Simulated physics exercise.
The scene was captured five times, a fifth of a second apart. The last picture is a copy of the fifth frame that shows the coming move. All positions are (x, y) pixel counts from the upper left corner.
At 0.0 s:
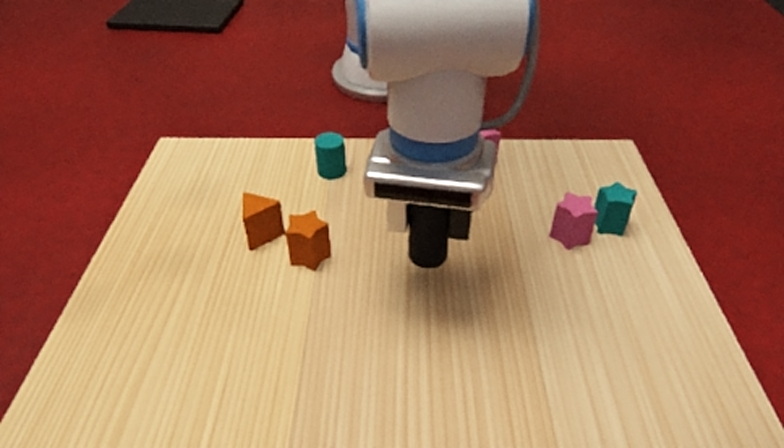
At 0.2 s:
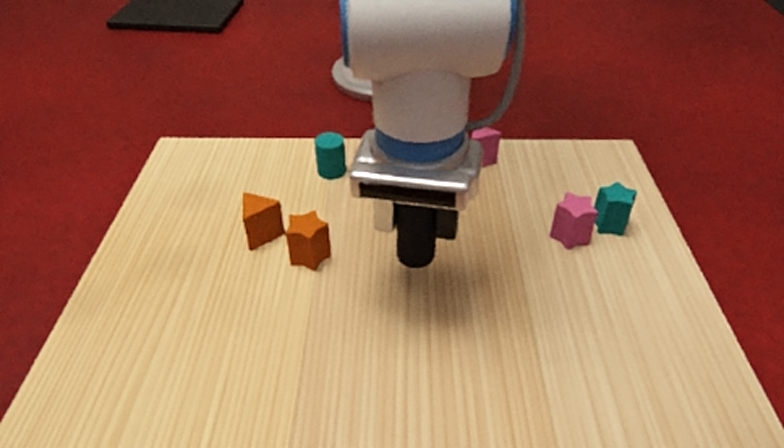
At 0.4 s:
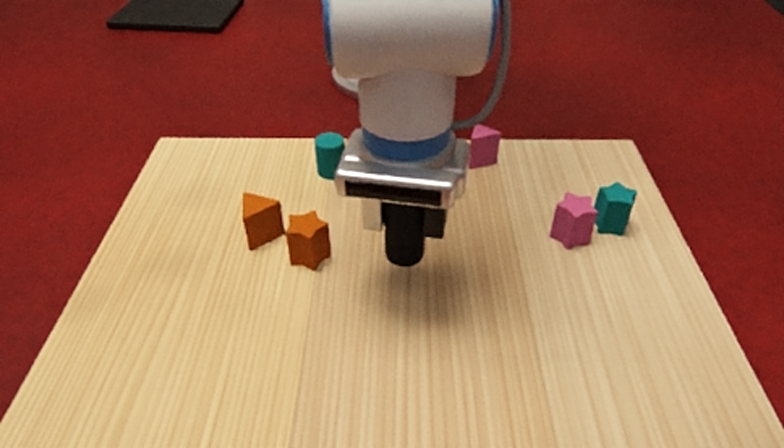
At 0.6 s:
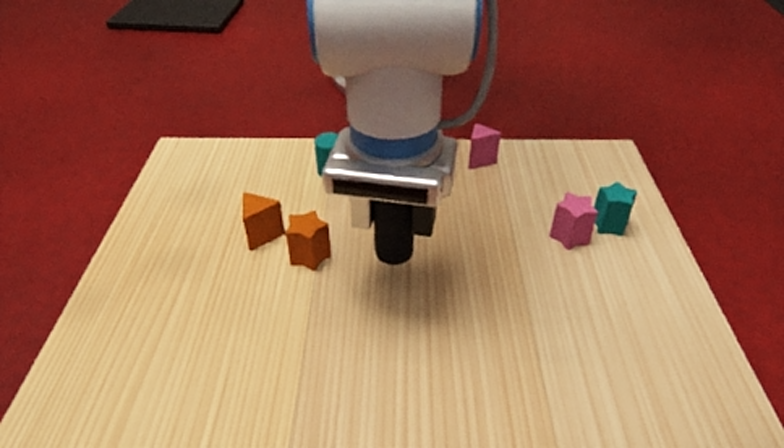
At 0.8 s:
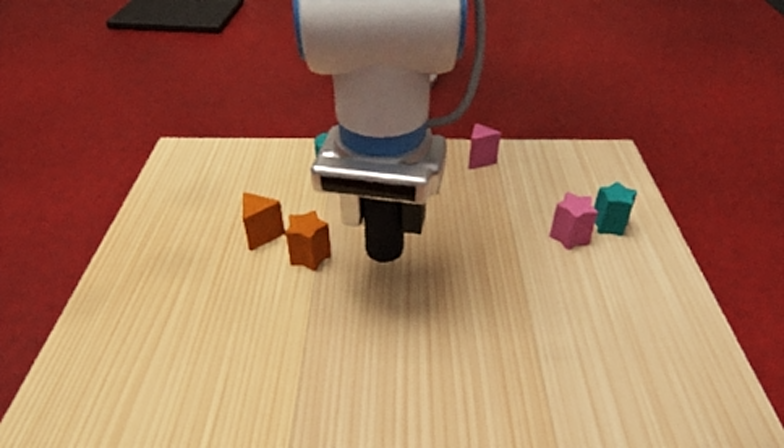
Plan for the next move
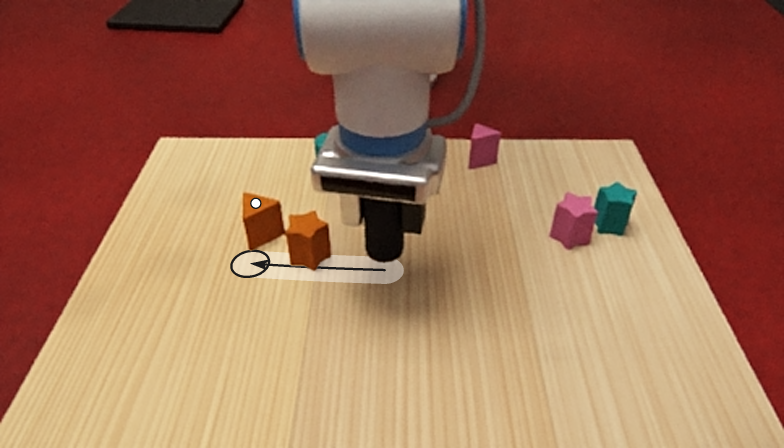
A white and blue robot arm with a black cylindrical tip reaches over a pale wooden table on a red floor, seen from the front and slightly above. An orange triangle and orange star sit at left, a teal cylinder and pink triangle at the back, and pink and teal star-shaped blocks at right. The arm slides steadily left, while the blocks and camera stay still.
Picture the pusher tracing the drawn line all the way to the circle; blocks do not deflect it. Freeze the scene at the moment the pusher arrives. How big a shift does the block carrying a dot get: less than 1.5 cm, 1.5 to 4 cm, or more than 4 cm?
Distance: Between 1.5 and 4 cm.
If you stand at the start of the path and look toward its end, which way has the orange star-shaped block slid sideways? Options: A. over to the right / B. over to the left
A: Over to the right.
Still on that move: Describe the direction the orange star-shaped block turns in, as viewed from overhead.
Bird's-eye view: Clockwise.
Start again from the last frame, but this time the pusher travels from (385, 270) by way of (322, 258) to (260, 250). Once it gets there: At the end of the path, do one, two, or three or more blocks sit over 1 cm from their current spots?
Put simply, two blocks are moved more than 1 cm.
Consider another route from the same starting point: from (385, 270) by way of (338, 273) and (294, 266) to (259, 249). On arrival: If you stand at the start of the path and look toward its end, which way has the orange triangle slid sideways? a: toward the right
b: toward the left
My answer is option a.
The drawn path runs from (385, 270) directly to (250, 264); the dot is on the orange triangle.
What follows on the original path. One third of the way, pusher at (337, 249); nothing pushed yet.
Two thirds of the way, pusher at (292, 247); orange triangle at (254, 201), turned 15° anticlockwise; orange star-shaped block at (278, 213), turned 25° clockwise.
At the end, pusher at (246, 244); orange triangle at (249, 191); orange star-shaped block at (258, 208), turned 65° clockwise.
